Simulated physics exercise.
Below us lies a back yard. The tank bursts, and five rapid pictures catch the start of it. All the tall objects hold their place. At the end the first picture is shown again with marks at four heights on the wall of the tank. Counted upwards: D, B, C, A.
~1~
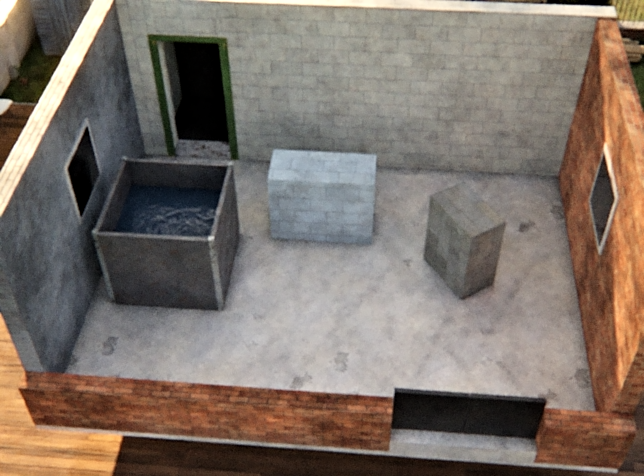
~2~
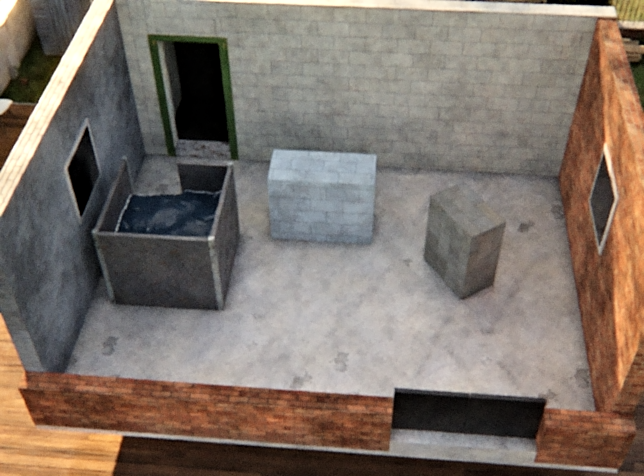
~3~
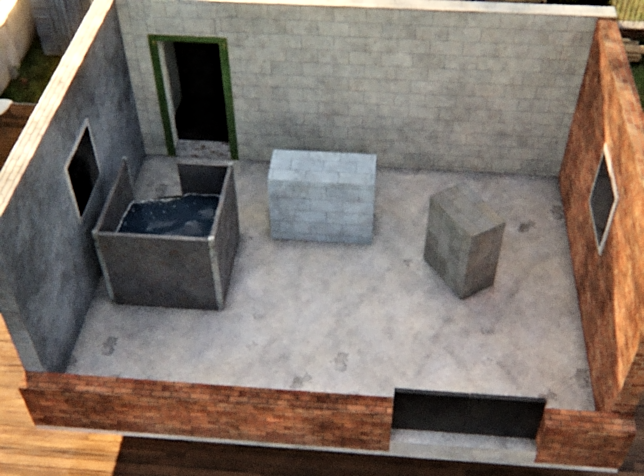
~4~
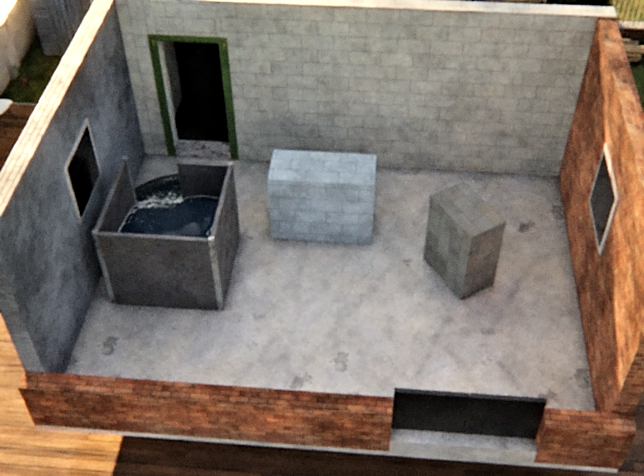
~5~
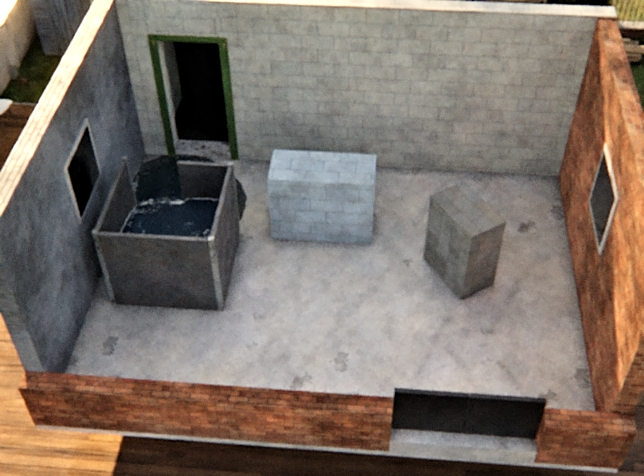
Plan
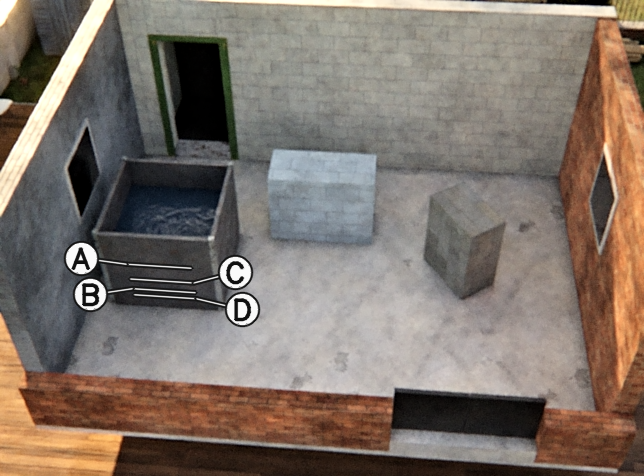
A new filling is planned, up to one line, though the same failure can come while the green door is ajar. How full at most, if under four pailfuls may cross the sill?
Choose B.
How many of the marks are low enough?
Two of the four.
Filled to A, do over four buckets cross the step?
Yes.
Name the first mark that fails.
C it is.
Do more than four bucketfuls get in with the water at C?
Yes.
On the marked copy, A at (158, 266); B at (163, 290); C at (161, 281); D at (165, 296); from the bottom up D, B, C, A.
With A, dozens of bucketfuls pour in.
With B, a bucket or two gets in.
With C, about 10 bucketfuls get in.
With D, nothing gets over.
